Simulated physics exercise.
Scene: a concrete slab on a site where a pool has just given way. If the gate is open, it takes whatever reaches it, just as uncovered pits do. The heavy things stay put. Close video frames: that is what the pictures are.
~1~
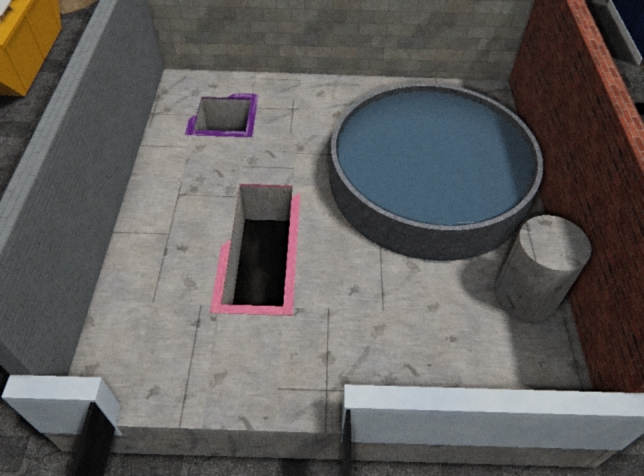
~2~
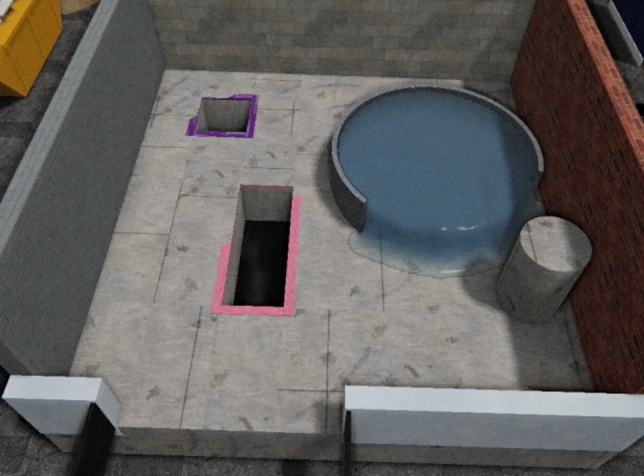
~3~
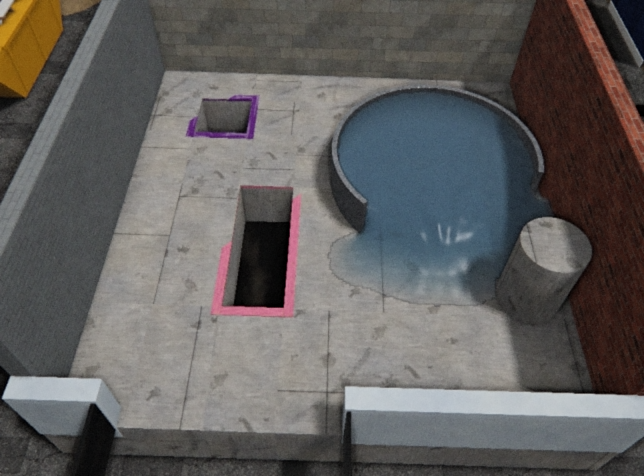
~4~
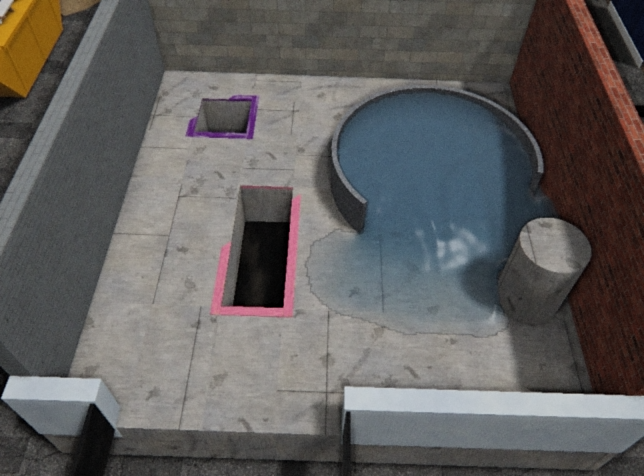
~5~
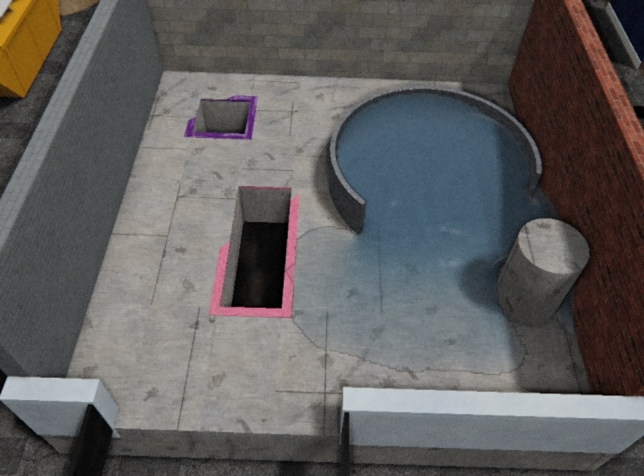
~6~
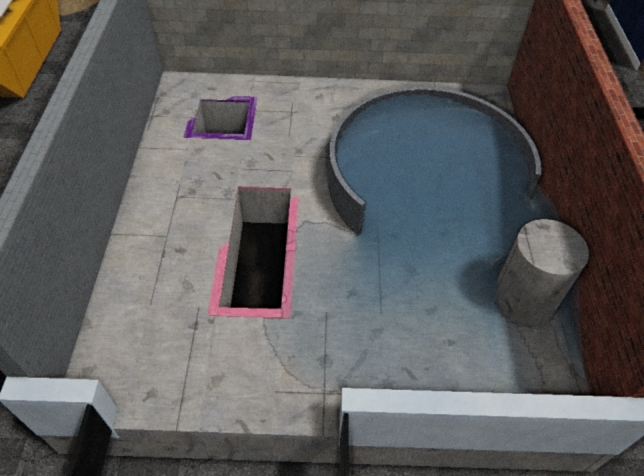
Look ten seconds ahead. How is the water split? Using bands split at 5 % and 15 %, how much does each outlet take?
I would say the gate draws off over 15 %, the pink pit draws off over 15 %, the purple pit draws off under 5 %.
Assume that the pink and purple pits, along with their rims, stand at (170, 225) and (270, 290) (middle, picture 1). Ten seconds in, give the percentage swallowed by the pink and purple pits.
For pink, 10 in a hundred; for purple, 20 in a hundred.
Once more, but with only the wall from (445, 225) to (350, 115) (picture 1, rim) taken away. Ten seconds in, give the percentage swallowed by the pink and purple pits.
Per cent: Pink 50, purple 6.
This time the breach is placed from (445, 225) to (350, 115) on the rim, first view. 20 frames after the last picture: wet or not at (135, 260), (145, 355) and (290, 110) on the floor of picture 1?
Spot by spot: Soaked through, then soaked through, then unaffected.
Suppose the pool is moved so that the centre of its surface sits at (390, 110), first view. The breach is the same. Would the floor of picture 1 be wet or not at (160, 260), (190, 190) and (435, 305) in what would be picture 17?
Checking the three spots, I get high and dry, high and dry, swamped.
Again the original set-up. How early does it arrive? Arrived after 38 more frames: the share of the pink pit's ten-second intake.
Roughly 50 per cent.
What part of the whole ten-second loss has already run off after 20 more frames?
About 20 per cent.
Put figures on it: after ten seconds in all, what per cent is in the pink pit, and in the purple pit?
Roughly 18 %, then roughly 4 %.
A moment on, water covers 35 % of the floor; the gate 1 %, the pink pit 1 %, the purple pit 0 %.
Next, water covers 40 % of the floor; the gate 4 %, the pink pit 1 %, the purple pit 0 %.
Then, water covers 55 % of the floor; the gate 9 %, the pink pit 1 %, the purple pit 0 %.
Later, water covers 85 % of the floor; the gate 19 %, the pink pit 8 %, the purple pit 0 %.
In the end, water covers 95 % of the floor; the gate 27 %, the pink pit 18 %, the purple pit 3 %.
